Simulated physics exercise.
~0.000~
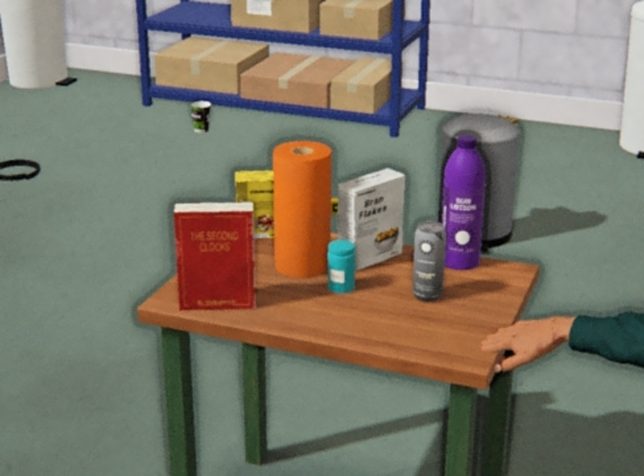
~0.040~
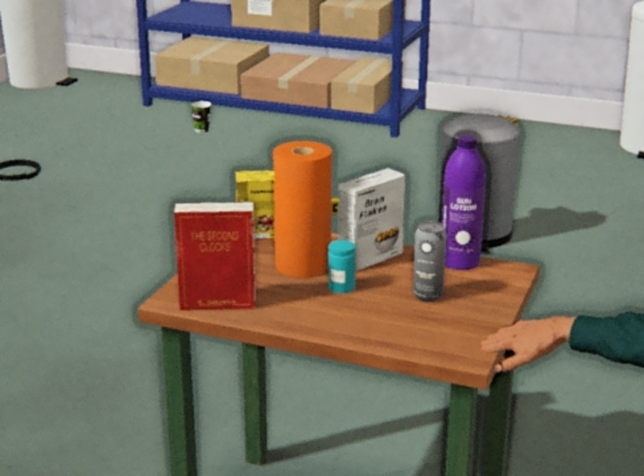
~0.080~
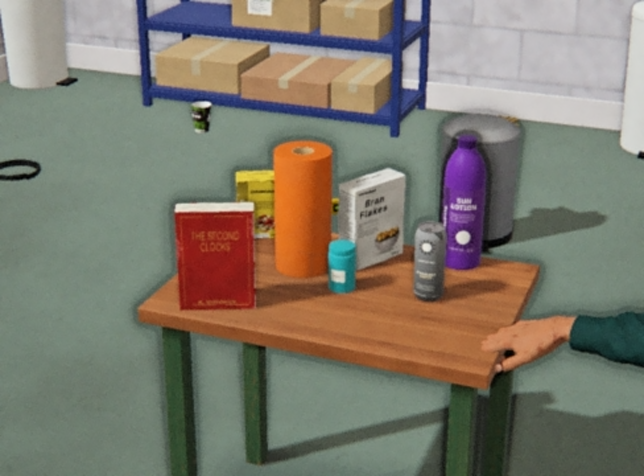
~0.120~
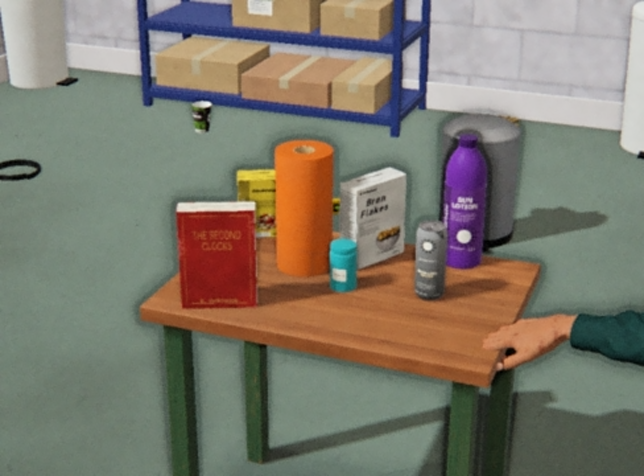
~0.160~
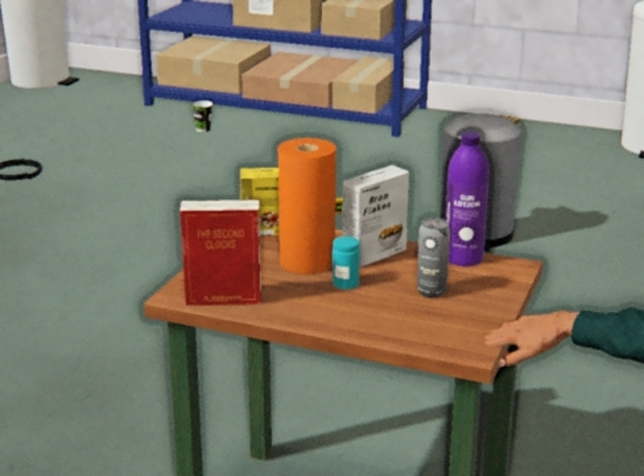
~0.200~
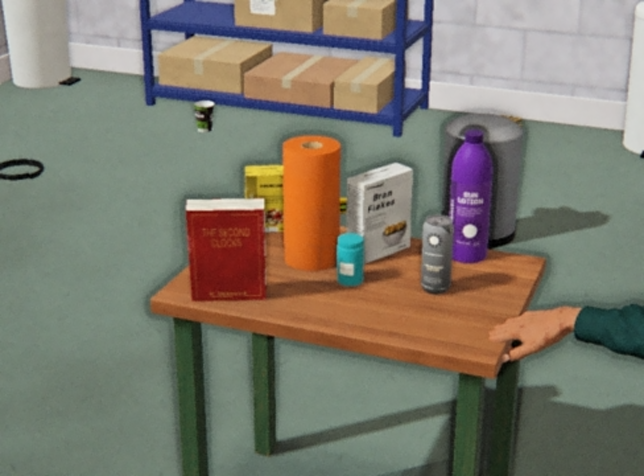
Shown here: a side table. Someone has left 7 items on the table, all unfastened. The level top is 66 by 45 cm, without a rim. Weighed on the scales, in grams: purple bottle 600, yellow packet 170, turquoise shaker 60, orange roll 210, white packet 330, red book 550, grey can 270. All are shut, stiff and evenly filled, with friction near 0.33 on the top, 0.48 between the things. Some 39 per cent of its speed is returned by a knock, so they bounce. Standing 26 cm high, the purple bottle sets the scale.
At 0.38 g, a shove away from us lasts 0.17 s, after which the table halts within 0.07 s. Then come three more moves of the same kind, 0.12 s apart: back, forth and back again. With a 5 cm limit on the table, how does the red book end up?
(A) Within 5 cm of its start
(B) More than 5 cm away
B.
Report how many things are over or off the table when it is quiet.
The number is 2.
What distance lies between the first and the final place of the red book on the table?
Start to finish, roughly 11 cm.
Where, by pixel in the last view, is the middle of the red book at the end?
Around pixel (201, 282).
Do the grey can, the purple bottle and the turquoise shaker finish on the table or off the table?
Observed: Grey can remains in bounds; purple bottle exits its support; turquoise shaker remains in bounds.
After 0.60 s, table shifted 1 cm; purple bottle now off the table; red book leaning 24° near (227, 243); grey can slid 3 cm.
After 0.90 s, table shifted 3 cm; red book on its side near (213, 271).
After 1.30 s, table shifted 2 cm; red book on its side near (213, 271); grey can slid 3 cm; yellow packet slid 3 cm.
By the end (2.0 s), off the table, purple bottle; tipped over on the table, red book; the other 5 in place, give or take 5 cm. Seen from the same camera at the end, red book near (201, 282).
